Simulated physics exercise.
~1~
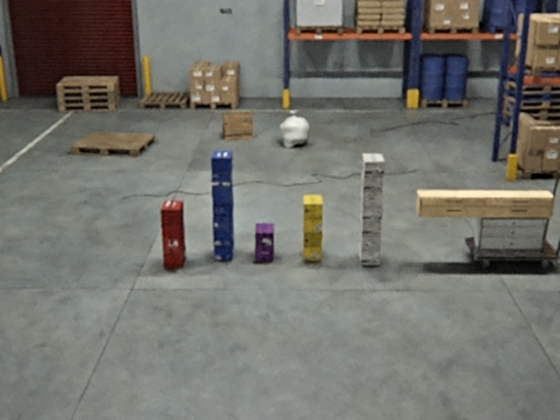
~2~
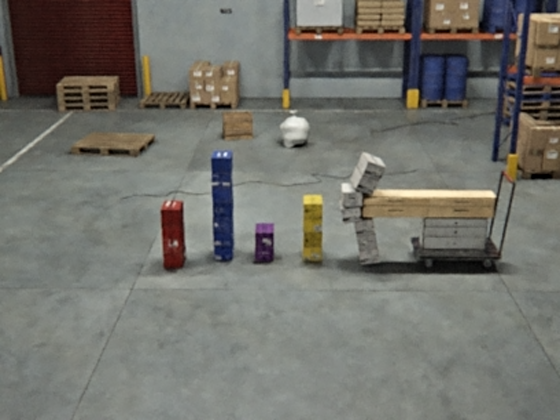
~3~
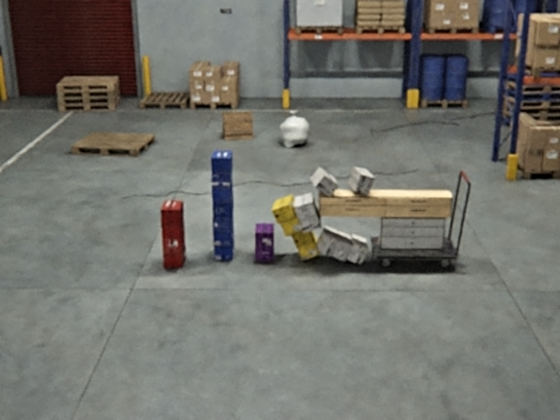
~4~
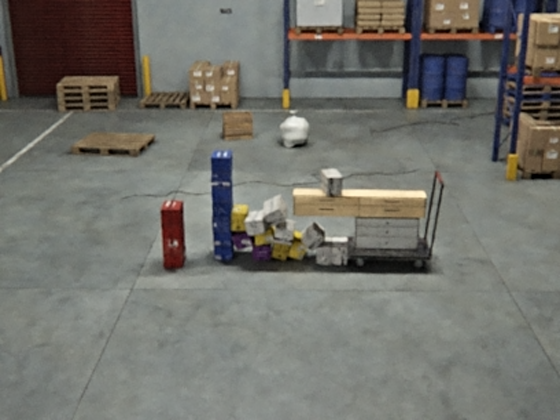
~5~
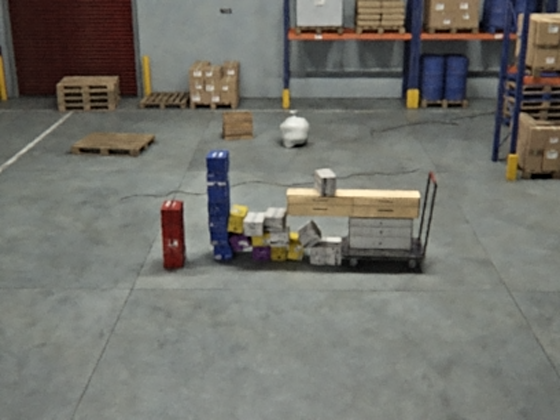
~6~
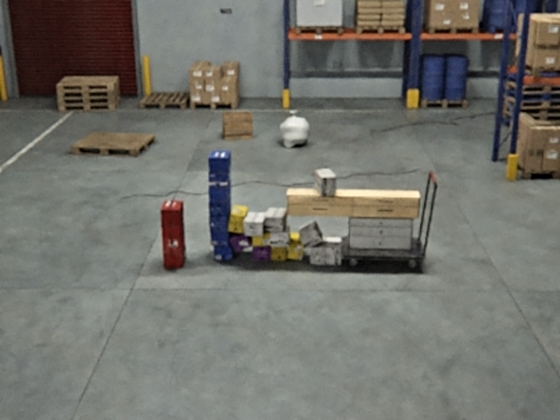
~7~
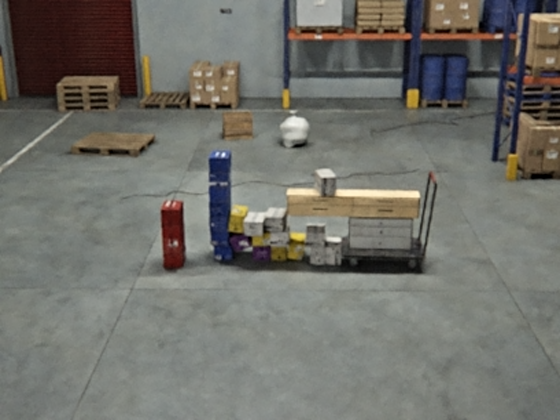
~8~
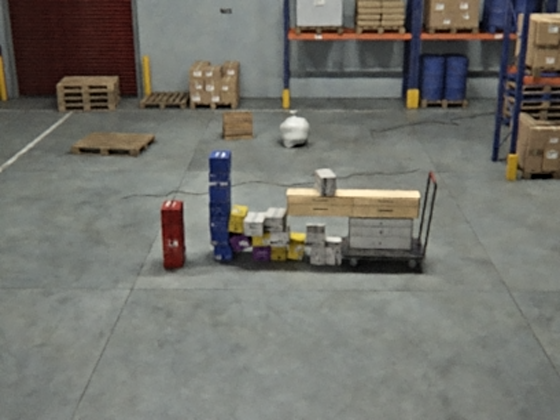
In a warehouse, a trolley carrying long wooden boxes rolled left into a tall white stack of parcels, toppling it through the yellow and purple ones, then stopped with the jumbled heap against the blue stack, which stayed upright like the untouched red one.
